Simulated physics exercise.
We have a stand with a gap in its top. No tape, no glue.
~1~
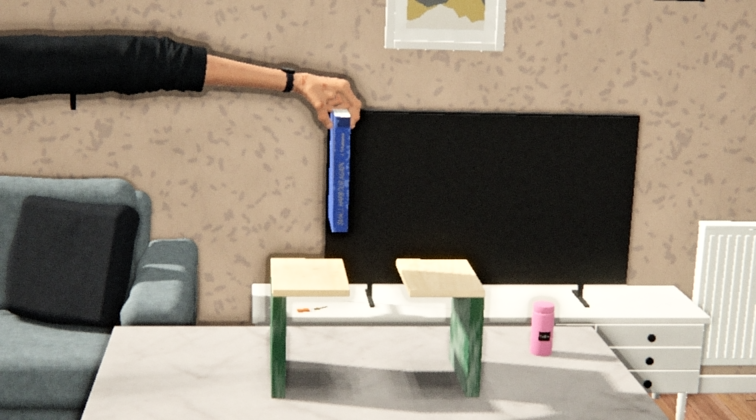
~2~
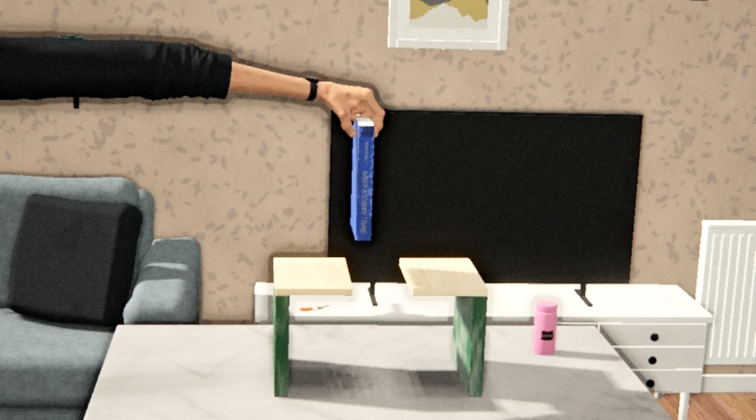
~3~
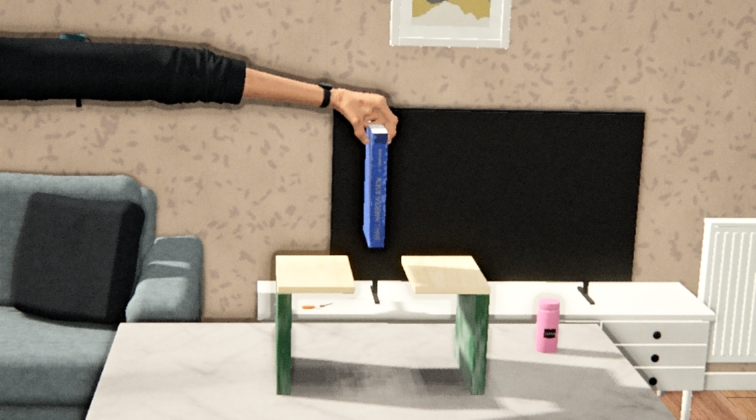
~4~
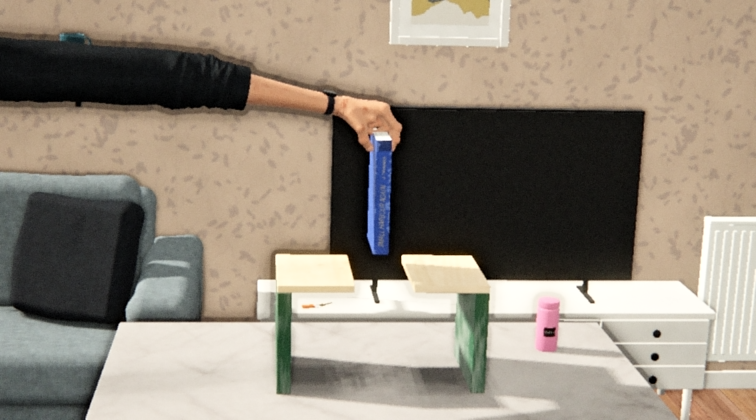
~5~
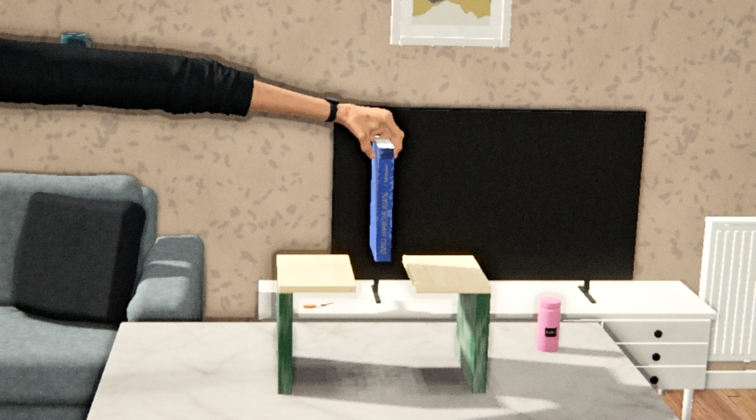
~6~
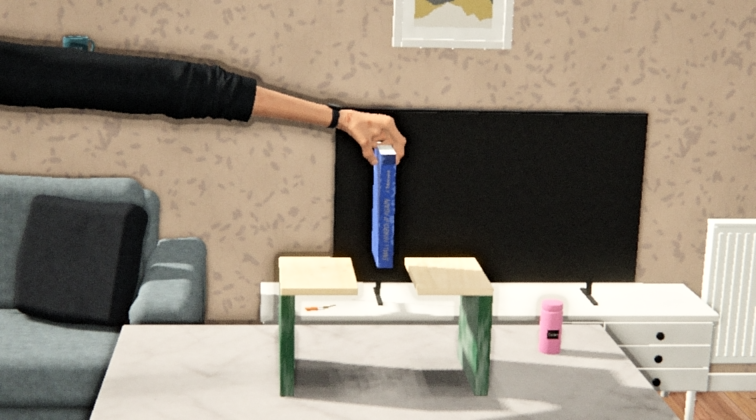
In a living room, a hand holding a blue book moves it right and slightly down above a gap between two wooden boards.
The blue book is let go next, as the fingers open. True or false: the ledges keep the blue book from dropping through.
False.
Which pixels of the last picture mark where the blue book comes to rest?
The object ends up somewhere near (380, 324).
Then, 0.20 s later than the last frame, blue book moved a little near (383, 226).
Then, 0.30 s later than the last frame, blue book moved about its own width near (381, 292).
Then, 0.40 s later than the last frame, blue book moved well along near (380, 319).
When it is over, moved from the start, blue book; pink shaker as before. End places, in pixels of the last picture, blue book near (380, 324). The book goes down the gap.
